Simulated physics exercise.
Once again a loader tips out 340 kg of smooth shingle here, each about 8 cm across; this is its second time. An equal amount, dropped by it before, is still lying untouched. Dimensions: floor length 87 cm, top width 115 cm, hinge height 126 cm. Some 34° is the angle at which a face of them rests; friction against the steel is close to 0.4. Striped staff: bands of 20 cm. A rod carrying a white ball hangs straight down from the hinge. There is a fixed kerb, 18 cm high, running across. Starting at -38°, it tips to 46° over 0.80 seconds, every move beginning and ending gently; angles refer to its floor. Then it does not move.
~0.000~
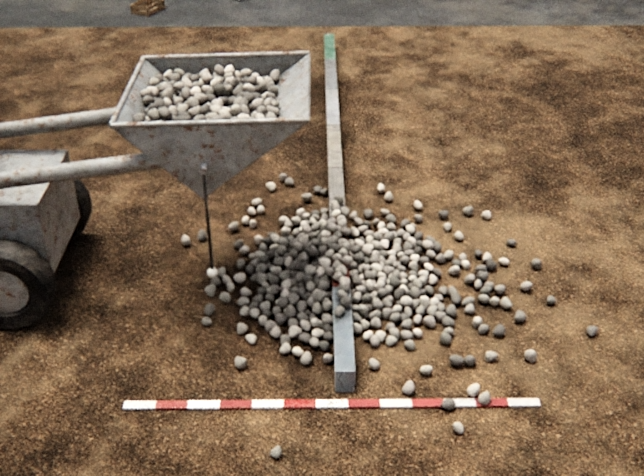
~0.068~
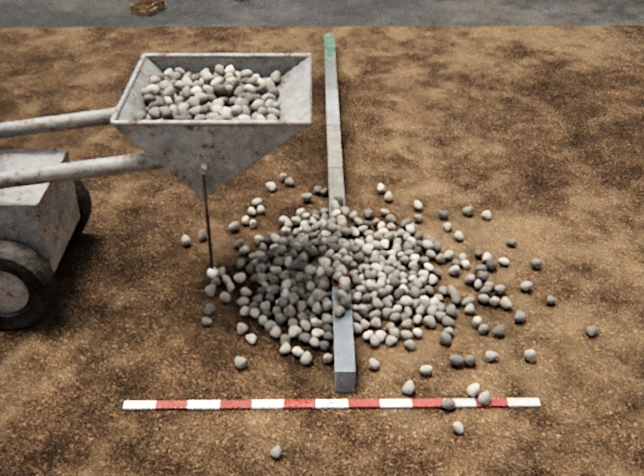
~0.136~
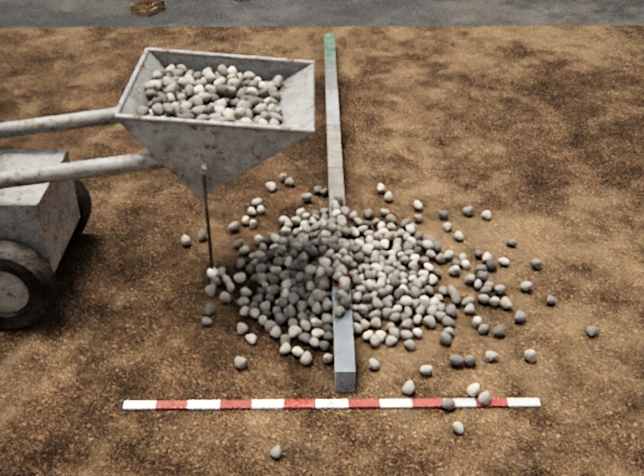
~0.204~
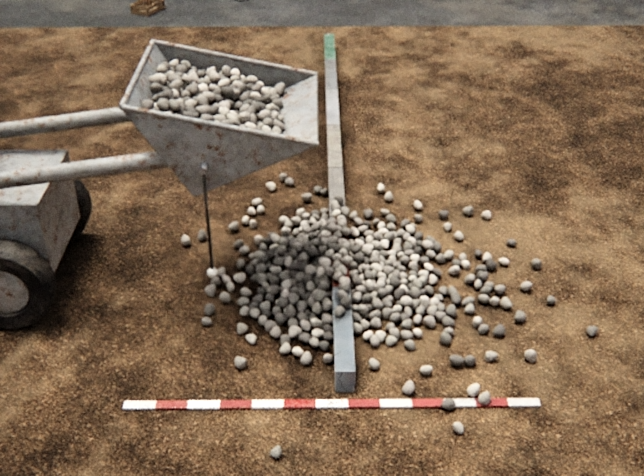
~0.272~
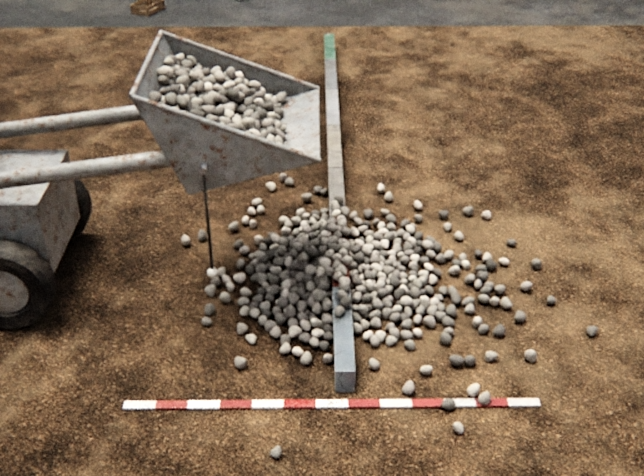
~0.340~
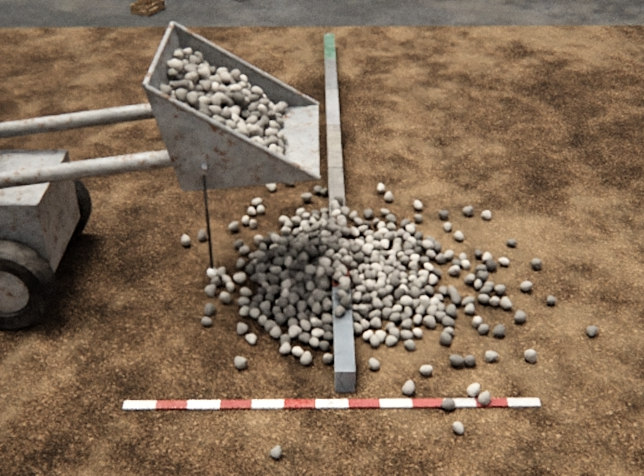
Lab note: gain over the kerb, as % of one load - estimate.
Gain: About 40 %.
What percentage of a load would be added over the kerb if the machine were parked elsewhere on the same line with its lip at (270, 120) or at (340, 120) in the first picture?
Around 10 percent, then around 75 percent.
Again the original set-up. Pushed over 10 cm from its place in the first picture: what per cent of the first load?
About 15 %.
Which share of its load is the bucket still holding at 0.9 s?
Roughly 60 parts in a hundred of the load.
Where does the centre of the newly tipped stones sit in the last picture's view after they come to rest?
Near (322, 267).
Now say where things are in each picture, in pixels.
The bucket is at -38°, its lip at (309, 120); the top of the load is at (197, 86). The earlier load is highest near (339, 236), 24 cm above ground level, 54 % on this side of the kerb, 46 % over the kerb, in the first frame.
Lip at (311, 123), floor tilted -36°, highest stones at (183, 89); the stones move at 0.2 m/s on average, in the second frame.
The bucket is at -32°, its lip at (314, 131); the top of the load is at (168, 84); the stones move at 0.3 m/s on average, in the third frame.
The bucket is at -24°, its lip at (318, 144); the top of the load is at (169, 78); the stones move at 0.4 m/s on average, in the fourth frame.
The bucket is at -15°, its lip at (320, 161); the top of the load is at (175, 72); the stones move at 0.5 m/s on average, in the fifth frame.
The bucket is at -5°, its lip at (319, 178); the top of the load is at (182, 65); the stones move at 0.6 m/s on average, in the sixth frame.
After 0.6 s the floor is at 33°; in per cent of one load, 100 in the bucket, 54 on this side of the kerb, 46 over the kerb; the foremost stones are at (527, 275).
After 0.9 s the floor is at 46°; in per cent of one load, 62 in the bucket, 92 on this side of the kerb, 46 over the kerb; the foremost stones are at (527, 275).
After 1.2 s the floor is at 46°; in per cent of one load, 3 in the bucket, 131 on this side of the kerb, 67 over the kerb; the foremost stones are at (527, 275).
After 3.9 s the floor is at 46°; in per cent of one load, 0 in the bucket, 115 on this side of the kerb, 85 over the kerb; the foremost stones are at (554, 275). Net gain over the kerb, 40.
